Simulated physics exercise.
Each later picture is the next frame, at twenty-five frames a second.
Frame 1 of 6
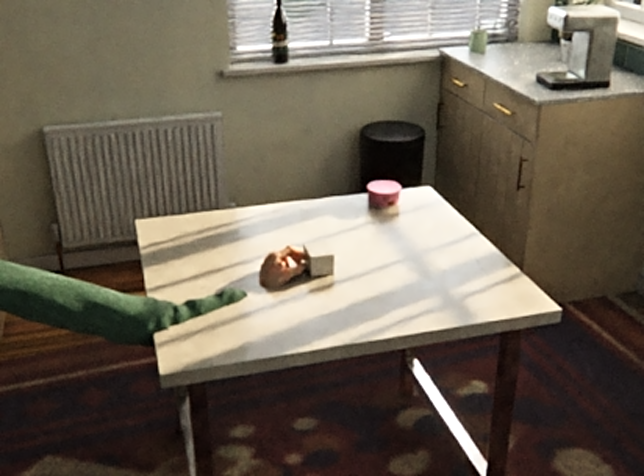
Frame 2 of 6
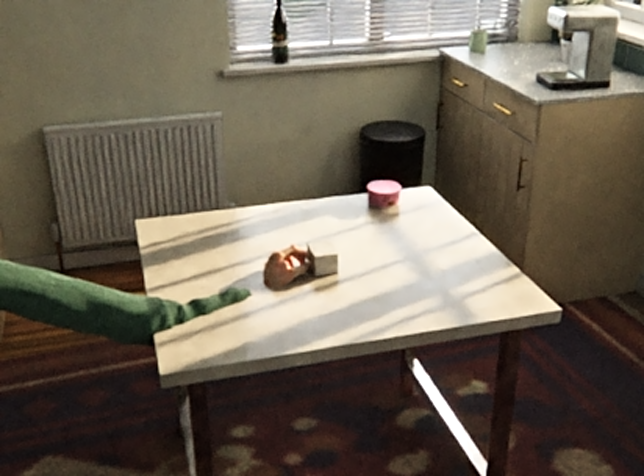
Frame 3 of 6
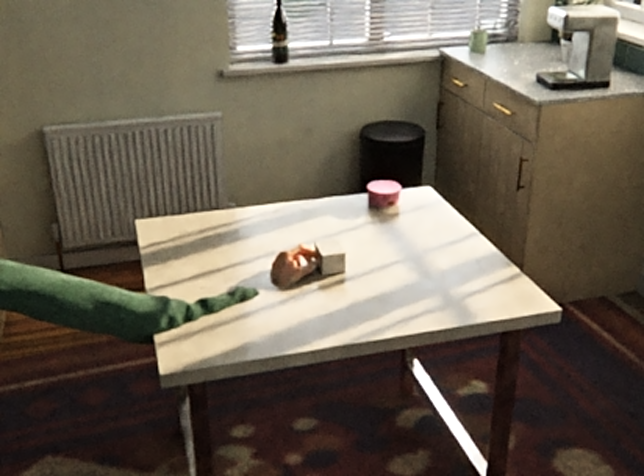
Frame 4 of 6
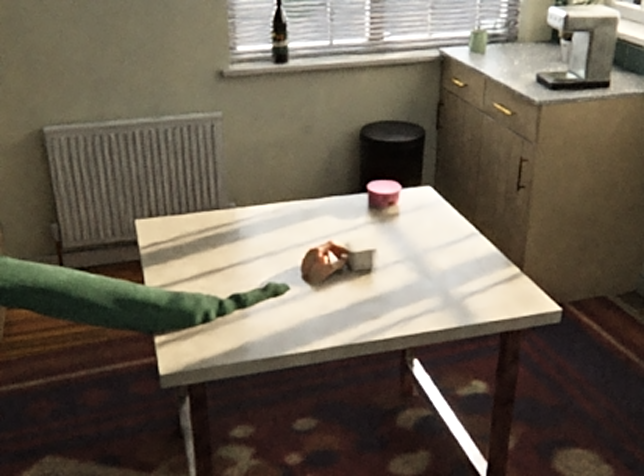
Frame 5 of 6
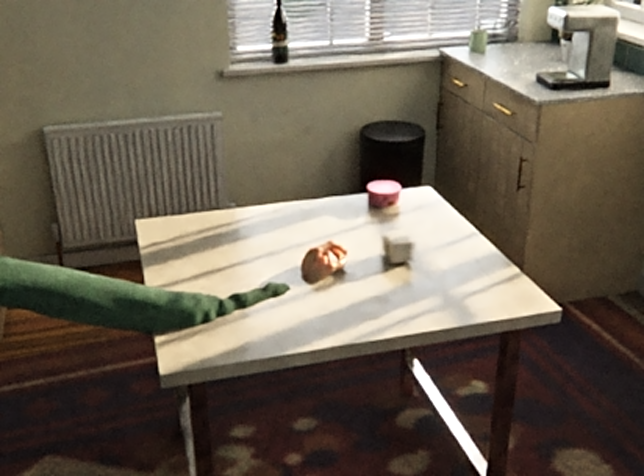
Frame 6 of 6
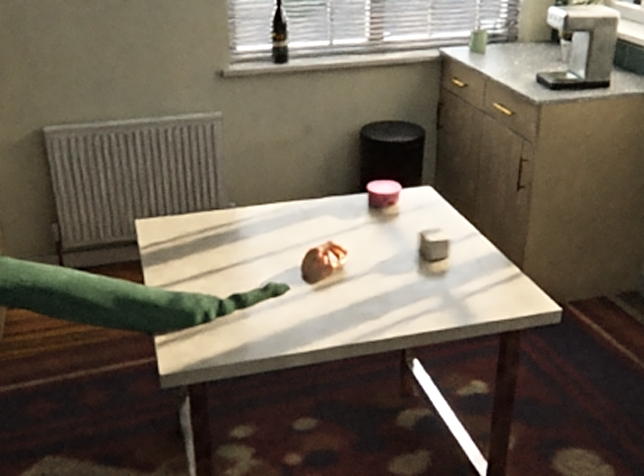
The clip shows a green arm extending over a pale table, edging right as a rounded orange-brown object and a white block shift right together; then the block separates and slides farther right while the arm and object stay still.
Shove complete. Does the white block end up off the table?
It passes the edge.
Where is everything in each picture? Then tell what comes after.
In the first frame, under the hand; white block (319, 259).
In the second frame, under the hand; white block (323, 258).
In the third frame, under the hand; white block (330, 257).
In the fourth frame, white block (359, 253).
In the fifth frame, white block (397, 246) moved about its own width.
In the sixth frame, white block (434, 243) moved well along.
Then, 0.10 s later than the last frame, white block now off the table.
Then, 0.30 s later than the last frame, things are still on the move.
Then, 0.40 s later than the last frame, as before.
When it is over, off the table, white block.
